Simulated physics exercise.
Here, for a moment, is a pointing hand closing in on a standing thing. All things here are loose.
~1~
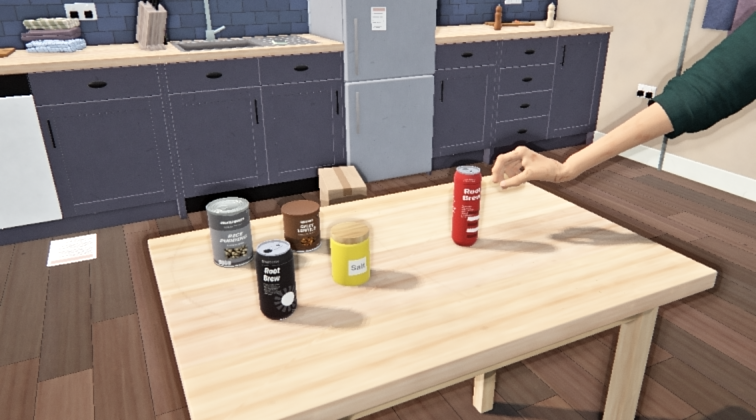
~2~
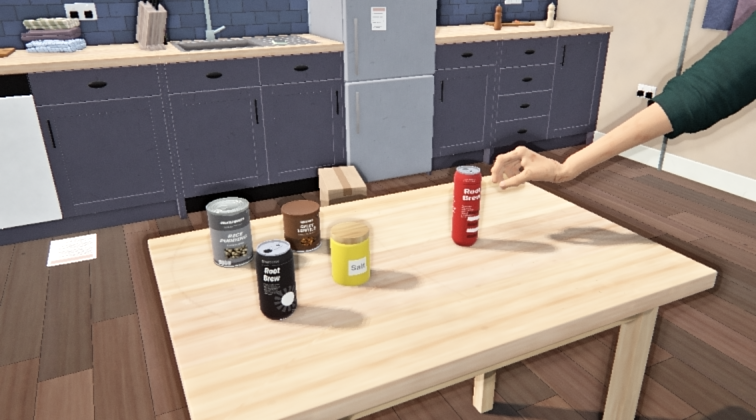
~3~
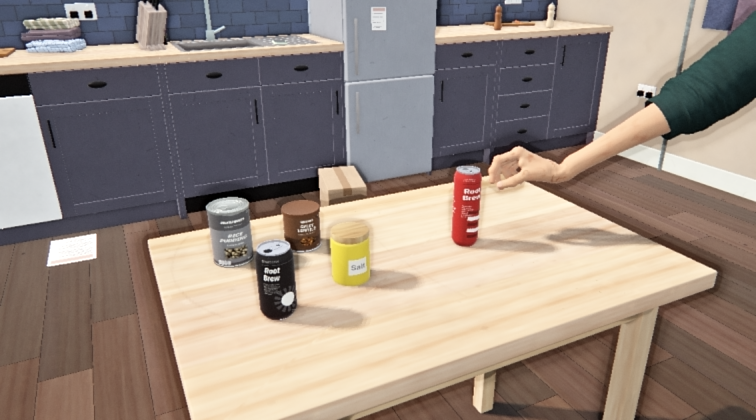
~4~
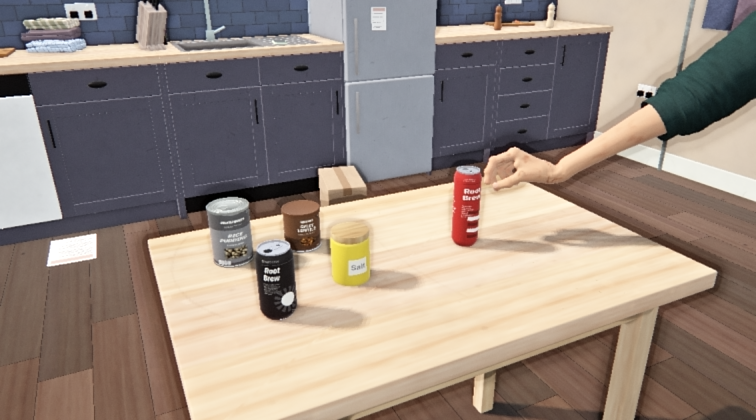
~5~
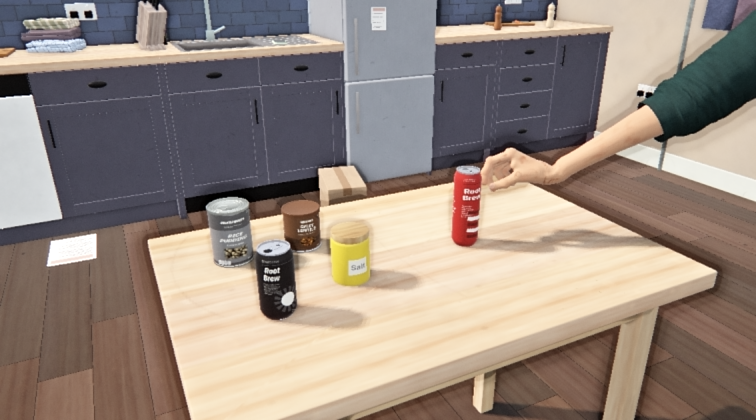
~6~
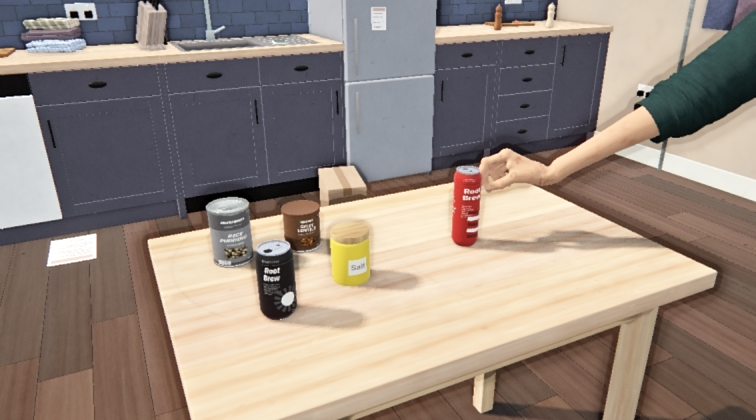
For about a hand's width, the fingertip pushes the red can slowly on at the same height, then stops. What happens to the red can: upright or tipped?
It ends up knocked down.
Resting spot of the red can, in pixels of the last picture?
Roughly (413, 243).
Then, 0.40 s on from there, red can turned 18° from how it was put near (455, 207).
Then, 0.70 s on from there, red can turned 59° from how it was put near (431, 221).
Then, 0.80 s on from there, red can on its side near (416, 240).
In the end, toppled on the table, red can. At the end, from the last picture's camera, red can near (413, 243).
